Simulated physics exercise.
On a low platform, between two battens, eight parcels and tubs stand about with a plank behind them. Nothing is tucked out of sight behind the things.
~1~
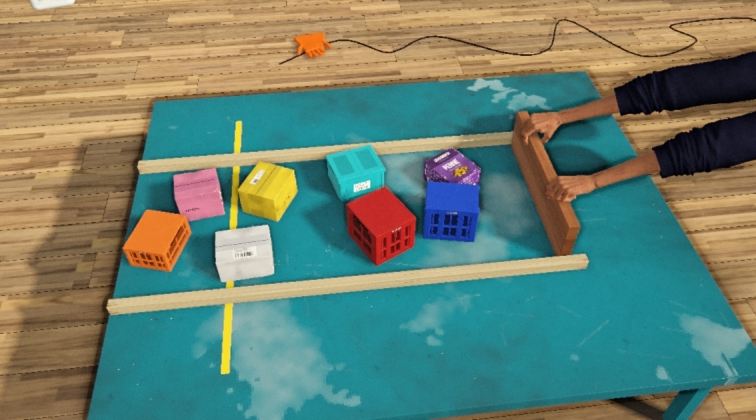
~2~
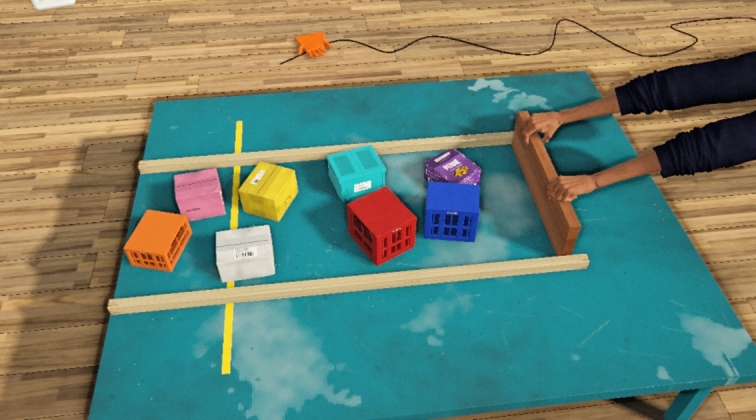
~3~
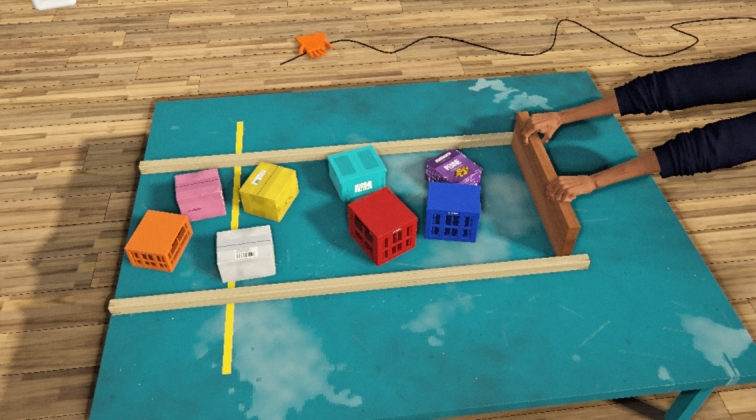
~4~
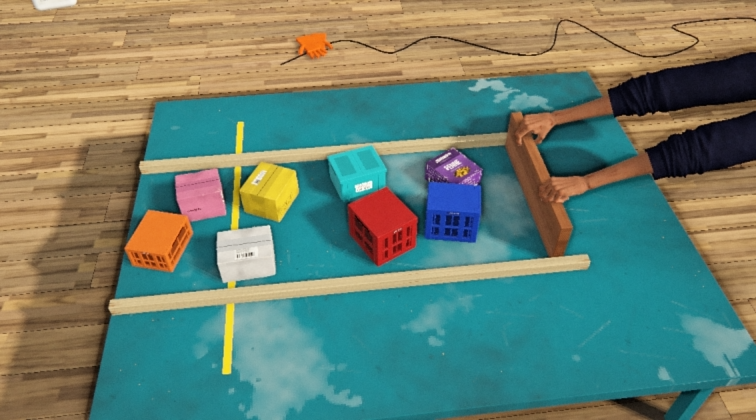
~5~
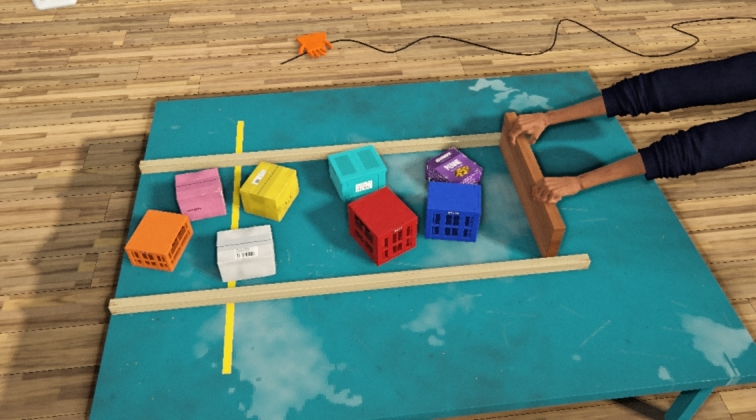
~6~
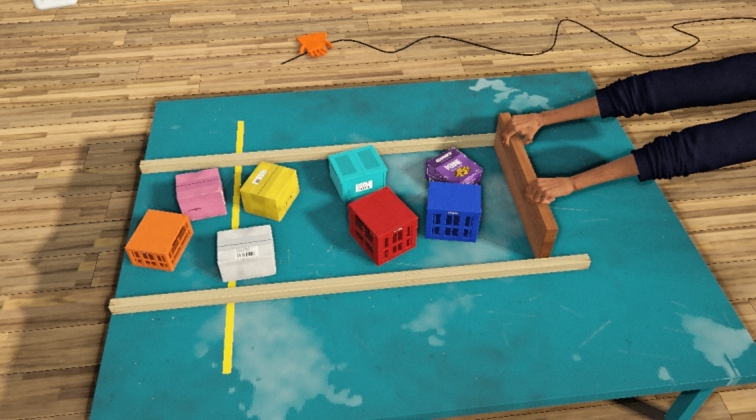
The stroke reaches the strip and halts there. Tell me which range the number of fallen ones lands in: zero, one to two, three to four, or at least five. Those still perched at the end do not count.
The drop will claim three or four of them.
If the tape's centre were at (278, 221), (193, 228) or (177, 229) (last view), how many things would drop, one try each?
Per try in turn: 2, 6, 6.
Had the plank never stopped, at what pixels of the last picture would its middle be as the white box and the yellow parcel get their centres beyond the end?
The white box gives roughly (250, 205), the yellow parcel roughly (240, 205).
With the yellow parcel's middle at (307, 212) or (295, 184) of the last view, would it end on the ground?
Well, it remains the first time and tips off the second time.
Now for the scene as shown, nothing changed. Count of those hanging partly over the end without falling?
Expected count: 0.
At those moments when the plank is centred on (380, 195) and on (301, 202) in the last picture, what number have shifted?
Tally at point one: 5; at point two: 8.
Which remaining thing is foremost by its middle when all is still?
The red crate is foremost.
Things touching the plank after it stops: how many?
Number in contact with it: 2.
Early on, none off yet; orange crate at rest near (160, 240); pink parcel at rest near (201, 195); white box at rest near (247, 253).
A while later, none off yet; orange crate at rest near (160, 240); pink parcel travelled a little near (180, 198); white box travelled about its own width near (208, 256).
Finally, the number that fall off is three or four; lost, yellow parcel, white box, pink parcel and orange crate.
